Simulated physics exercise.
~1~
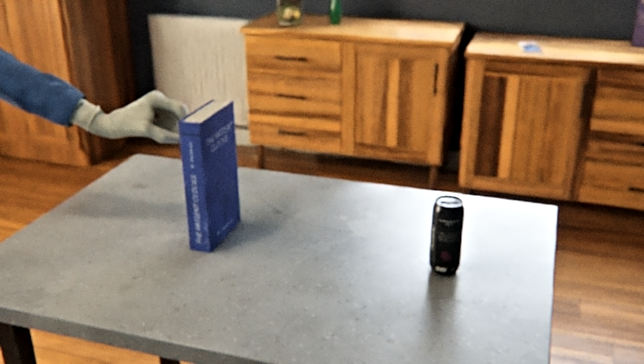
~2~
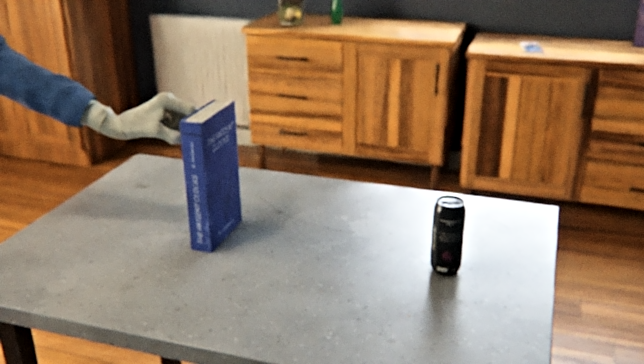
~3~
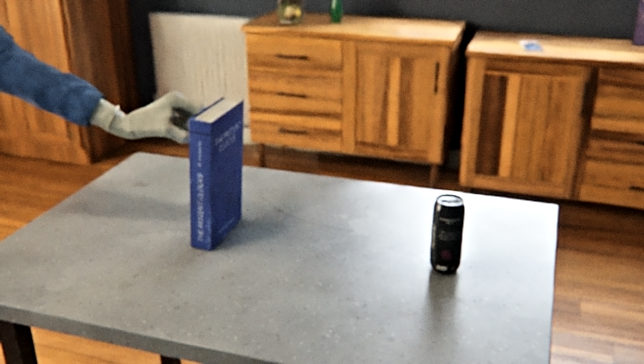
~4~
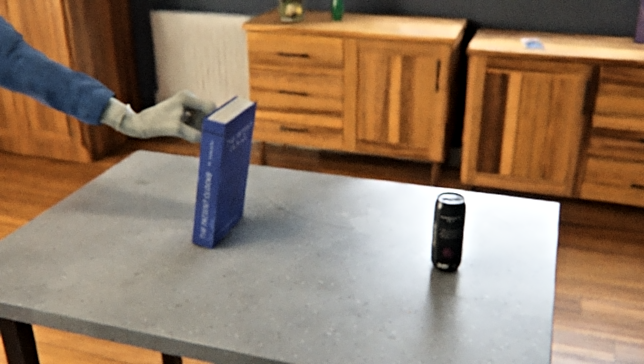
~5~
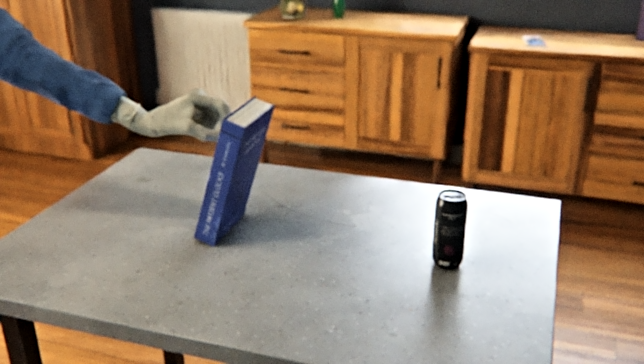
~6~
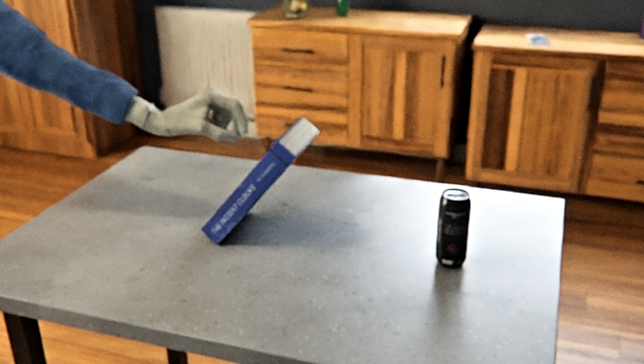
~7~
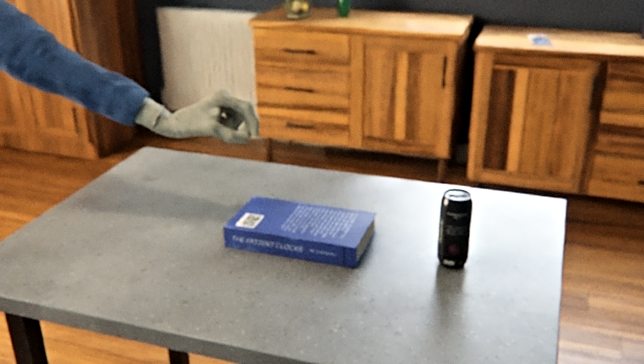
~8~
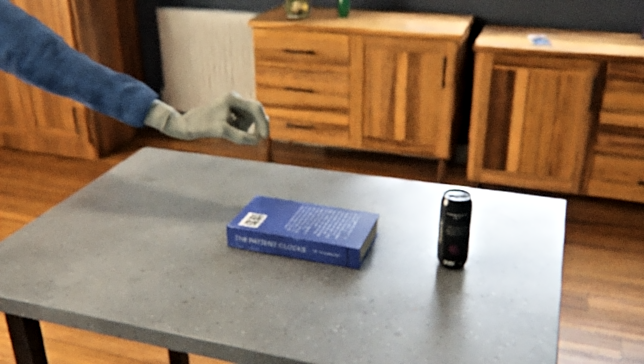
A blue book standing upright on a gray table was pushed near its top by a gloved hand, leaned farther and farther to the right, then toppled and ended up lying flat, short of a black can that stayed standing.
